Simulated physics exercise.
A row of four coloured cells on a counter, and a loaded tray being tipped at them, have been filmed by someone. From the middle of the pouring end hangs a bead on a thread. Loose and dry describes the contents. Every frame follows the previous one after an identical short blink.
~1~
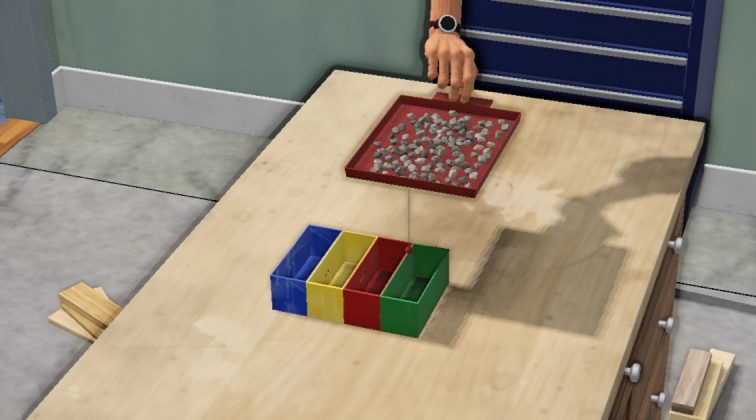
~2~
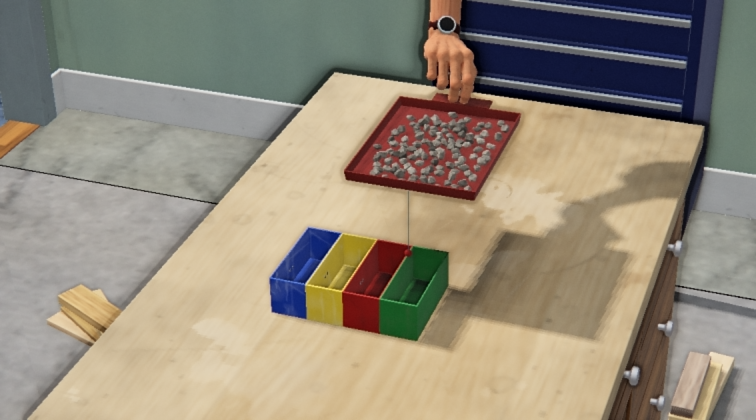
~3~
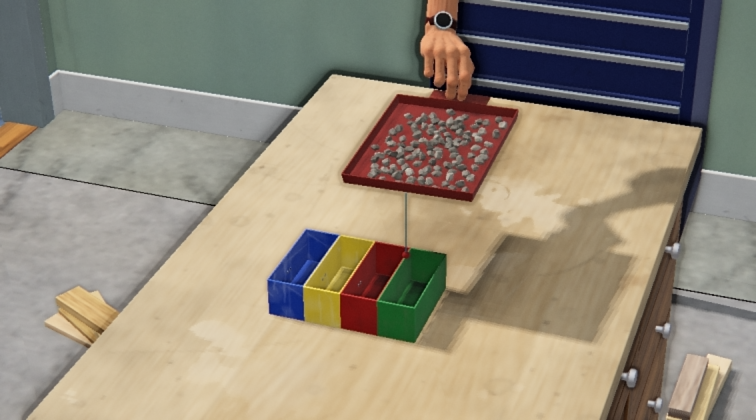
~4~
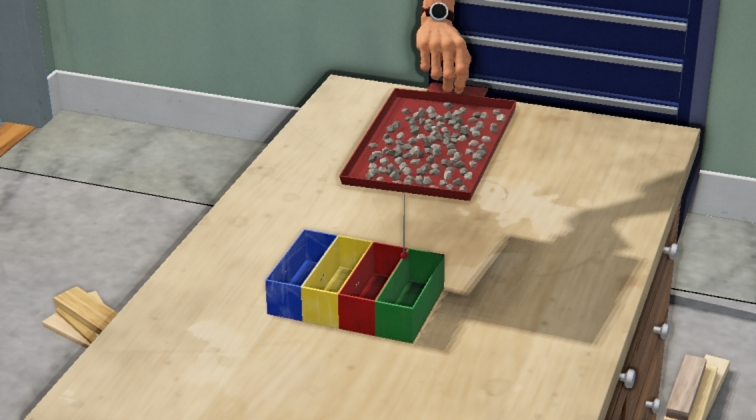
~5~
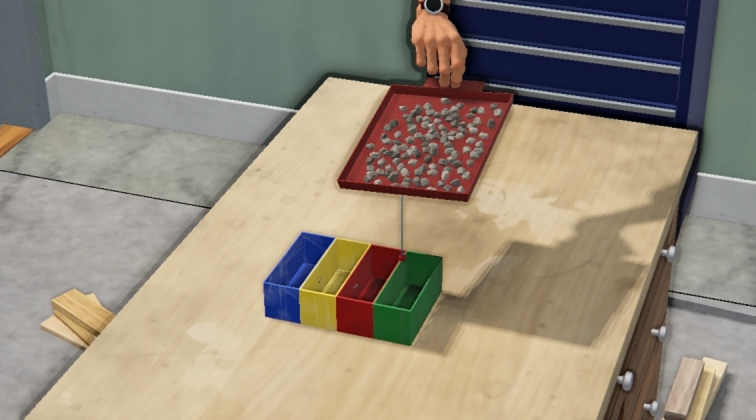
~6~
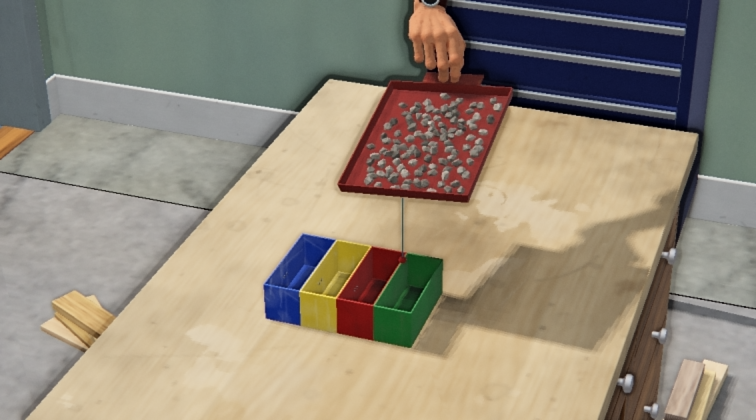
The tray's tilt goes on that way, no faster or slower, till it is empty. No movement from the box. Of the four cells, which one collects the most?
The yellow one collects the most.
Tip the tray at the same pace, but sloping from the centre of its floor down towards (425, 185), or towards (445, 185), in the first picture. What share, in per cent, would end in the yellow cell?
Lab note: Case 1 near 0 %, case 2 near 0 %.
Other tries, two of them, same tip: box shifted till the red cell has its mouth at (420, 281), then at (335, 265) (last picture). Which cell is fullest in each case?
The first time it is the blue one; the second time it is red.
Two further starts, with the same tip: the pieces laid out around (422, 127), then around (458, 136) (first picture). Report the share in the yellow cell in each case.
You'd get about 70 per cent first and about 50 per cent second.
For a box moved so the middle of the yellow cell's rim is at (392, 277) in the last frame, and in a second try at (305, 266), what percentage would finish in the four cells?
70 % for the first, 100 % for the second.
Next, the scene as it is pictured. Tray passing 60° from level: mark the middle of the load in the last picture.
Near (379, 168).
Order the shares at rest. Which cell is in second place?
Behind the top one comes the cell in red.
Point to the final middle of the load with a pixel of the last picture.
Once nothing moves, the middle sits near (347, 302).
Just after the last frame, tray tipped steeply; almost all on the tray; just a few falling or outside the box.
A moment on, tray tipped past a quarter turn; about a tenth on the tray; roughly a third in the yellow cell; roughly a third in the red cell; just a few in the blue cell; just a few in the green cell; about a tenth falling or outside the box.
Further on, tray tipped past a quarter turn; roughly half in the yellow cell; roughly a third in the red cell; about a tenth in the blue cell; just a few in the green cell.
When it is over, tray tipped past a quarter turn; roughly half in the yellow cell; roughly a third in the red cell; about a tenth in the blue cell; just a few in the green cell.
